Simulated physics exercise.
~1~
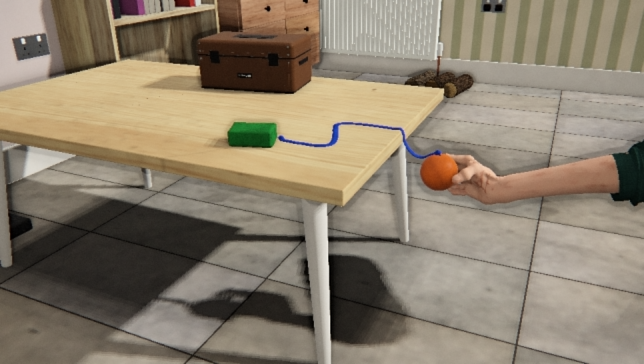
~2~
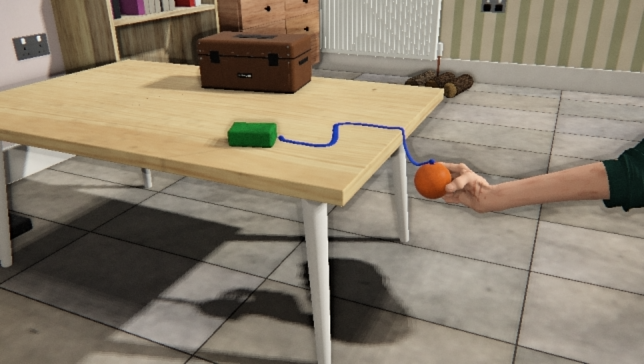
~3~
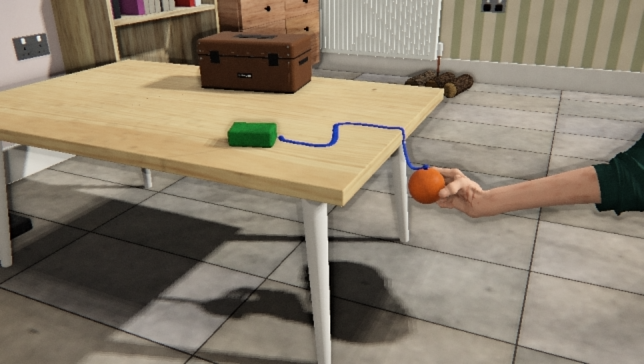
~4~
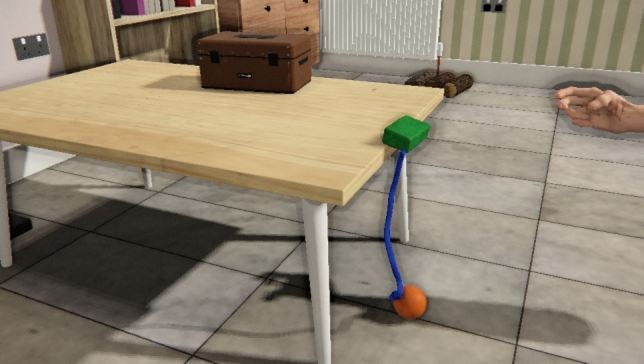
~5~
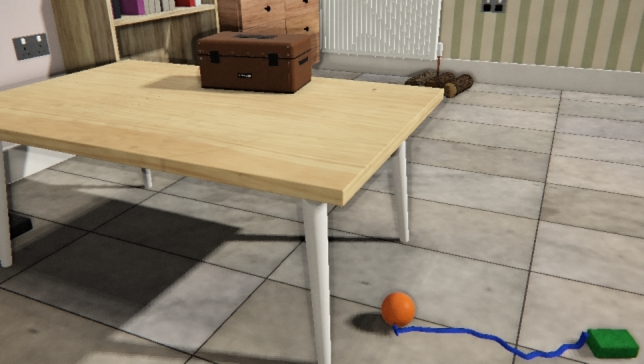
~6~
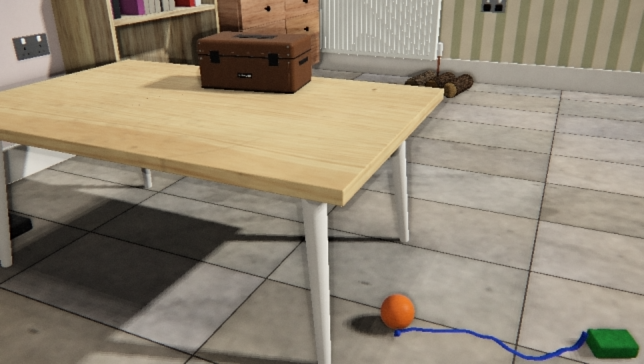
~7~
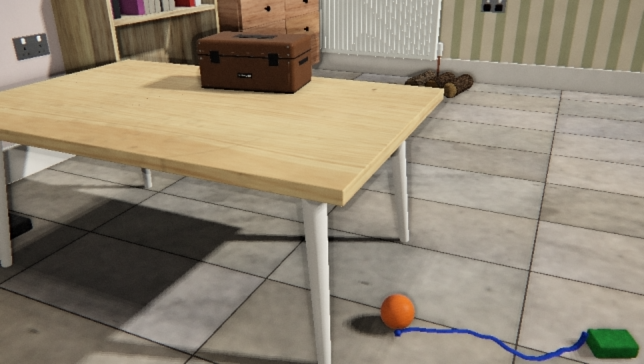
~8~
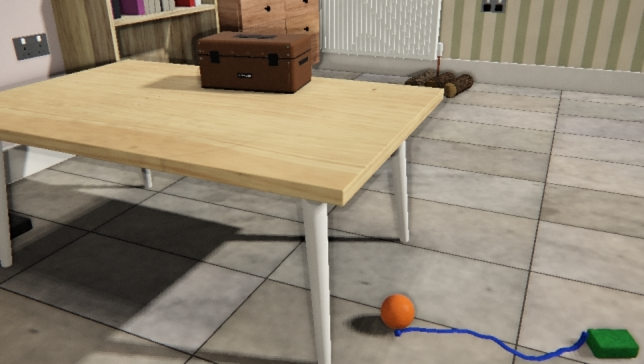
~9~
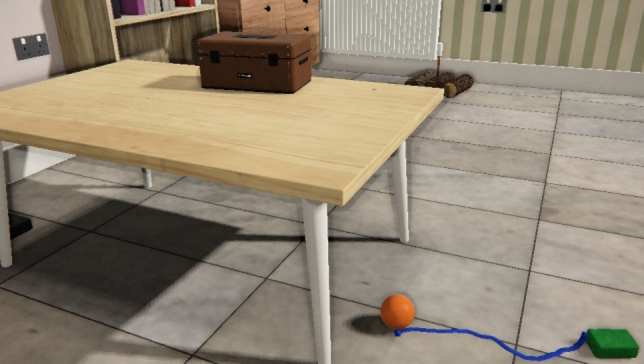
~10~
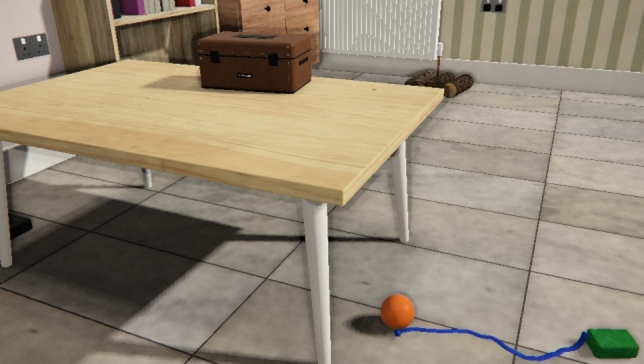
On a wooden table with a brown case, a green sponge was tied by a blue ribbon to an orange held past the edge; the hand let go, the orange dropped, pulling the sponge off, and both ended up on the tiled floor.
